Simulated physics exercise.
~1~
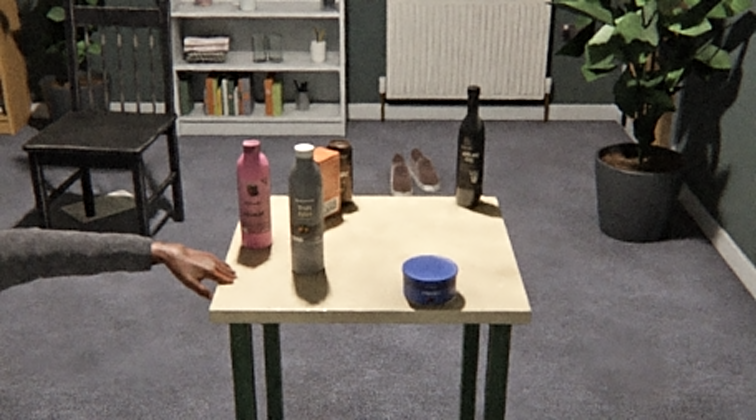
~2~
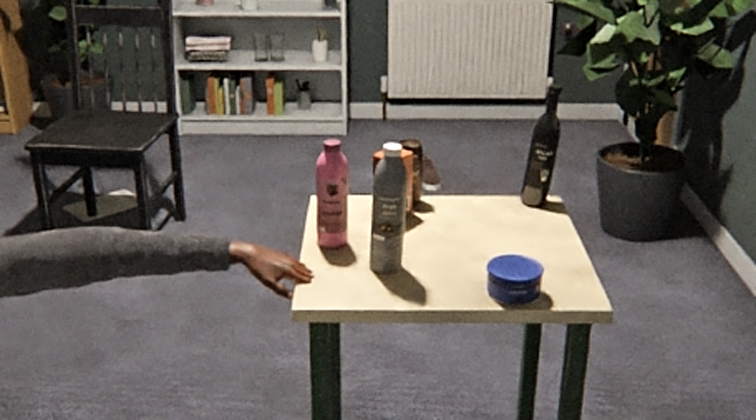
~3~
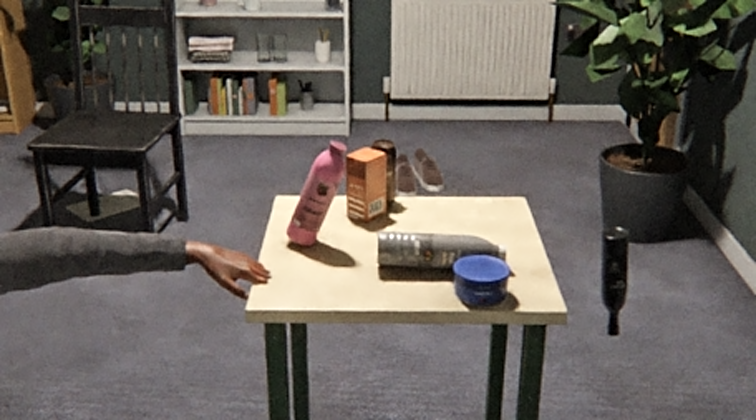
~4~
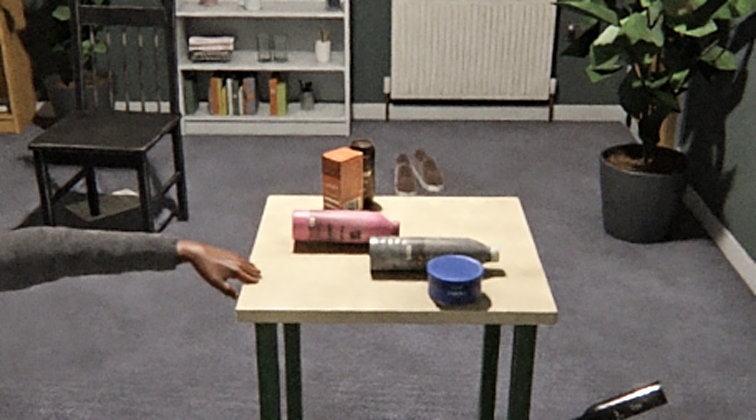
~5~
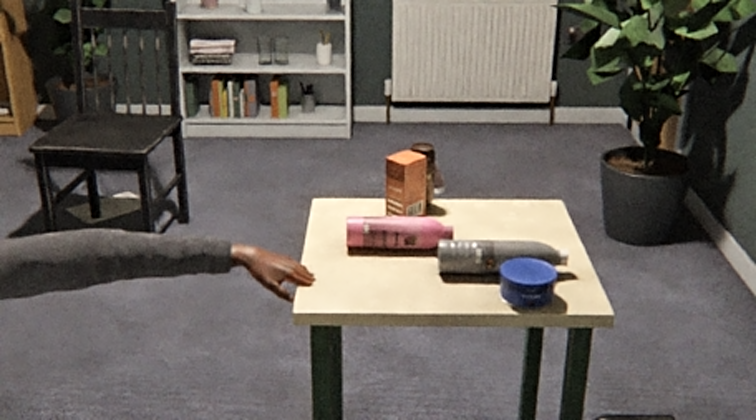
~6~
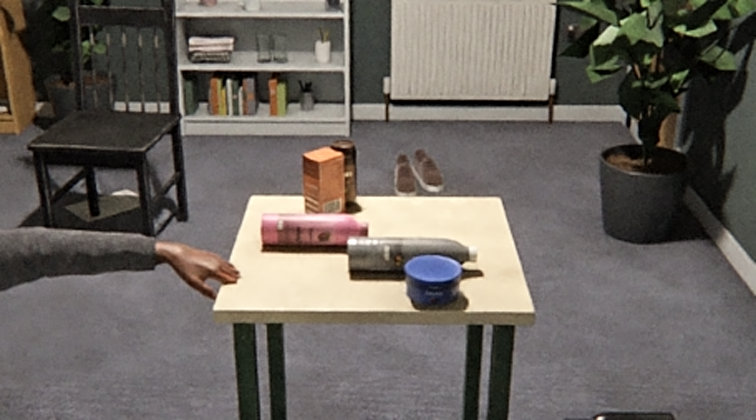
Small table jerking right and back beside an outstretched arm, black bottle dropping to the floor, pink and grey bottles toppling over.
